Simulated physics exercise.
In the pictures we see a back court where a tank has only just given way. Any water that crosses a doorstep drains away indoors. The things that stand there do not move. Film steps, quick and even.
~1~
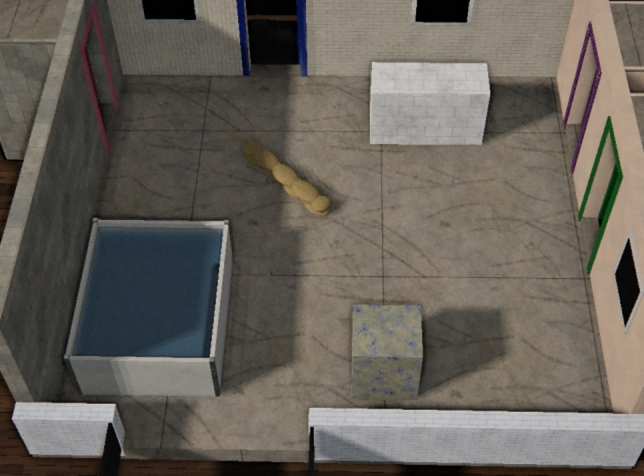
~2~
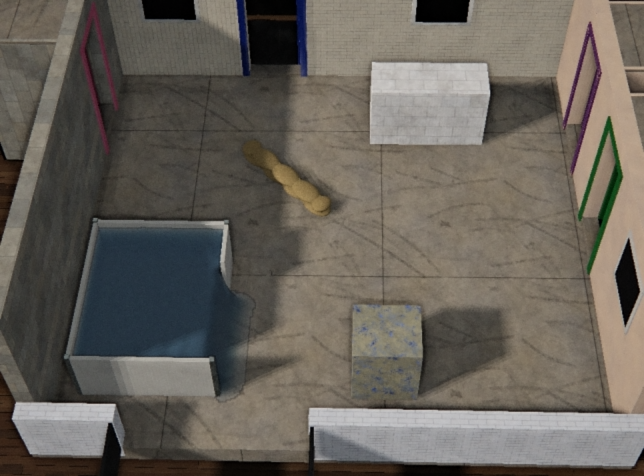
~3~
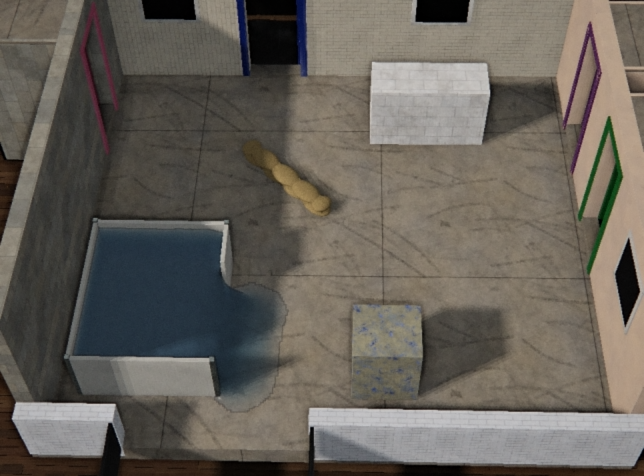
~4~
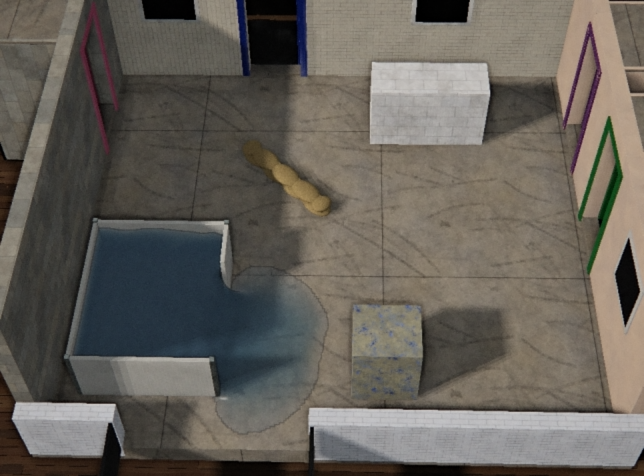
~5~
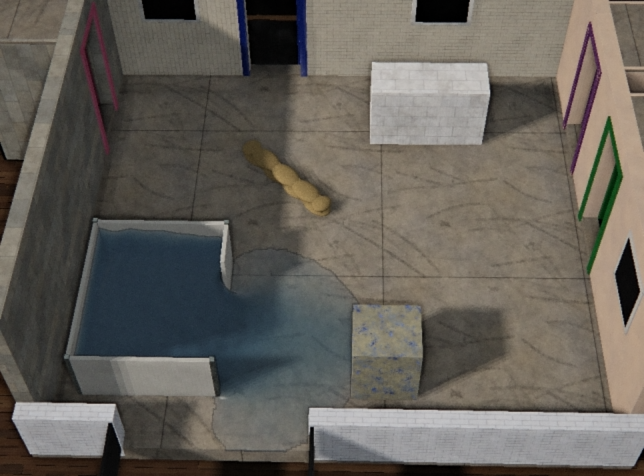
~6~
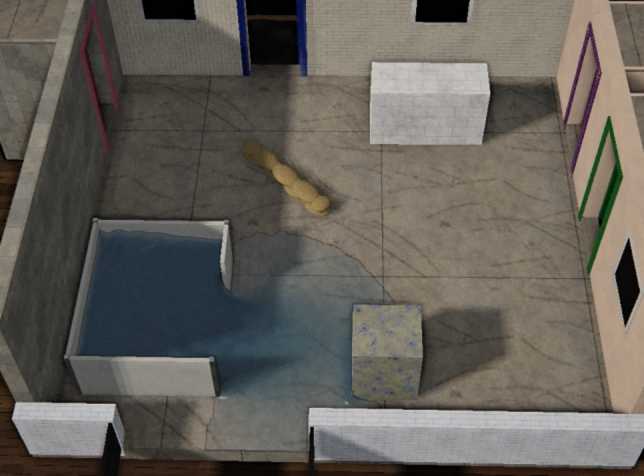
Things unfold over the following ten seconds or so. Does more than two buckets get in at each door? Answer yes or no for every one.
Pink door: No, purple door: No, green door: Yes, blue door: No.
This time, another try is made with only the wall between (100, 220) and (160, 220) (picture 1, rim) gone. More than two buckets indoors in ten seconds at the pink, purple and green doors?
Door by door: Pink goes past the mark, purple stops short, green stops short.
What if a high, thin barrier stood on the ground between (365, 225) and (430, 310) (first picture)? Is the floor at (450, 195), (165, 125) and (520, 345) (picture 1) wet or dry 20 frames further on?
Results in order: Bone-dry / bone-dry / swamped.
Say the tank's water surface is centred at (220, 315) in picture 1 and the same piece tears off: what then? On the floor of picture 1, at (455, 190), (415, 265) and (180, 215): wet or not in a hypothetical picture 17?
In order: Submerged, submerged, untouched.
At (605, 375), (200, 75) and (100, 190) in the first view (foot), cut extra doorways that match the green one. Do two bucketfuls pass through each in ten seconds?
Exceeds the limit; falls short; falls short.
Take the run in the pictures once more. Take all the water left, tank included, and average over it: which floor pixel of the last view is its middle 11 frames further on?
It is around (288, 332).
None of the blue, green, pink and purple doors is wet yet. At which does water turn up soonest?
The door marked green.
A moment on, water covers 30 % of the floor; the pink door not reached, the purple door not reached, the green door not reached, the blue door not reached.
Next, water covers 45 % of the floor; the pink door not reached, the purple door not reached, the green door under two buckets in, the blue door not reached.
Then, water covers 50 % of the floor; the pink door not reached, the purple door wet at the sill, nothing in, the green door over two buckets in, the blue door not reached.
Later, water covers 65 % of the floor; the pink door not reached, the purple door under two buckets in, the green door over two buckets in, the blue door wet at the sill, nothing in.
In the end, water covers 85 % of the floor; the pink door wet at the sill, nothing in, the purple door under two buckets in, the green door over two buckets in, the blue door under two buckets in.
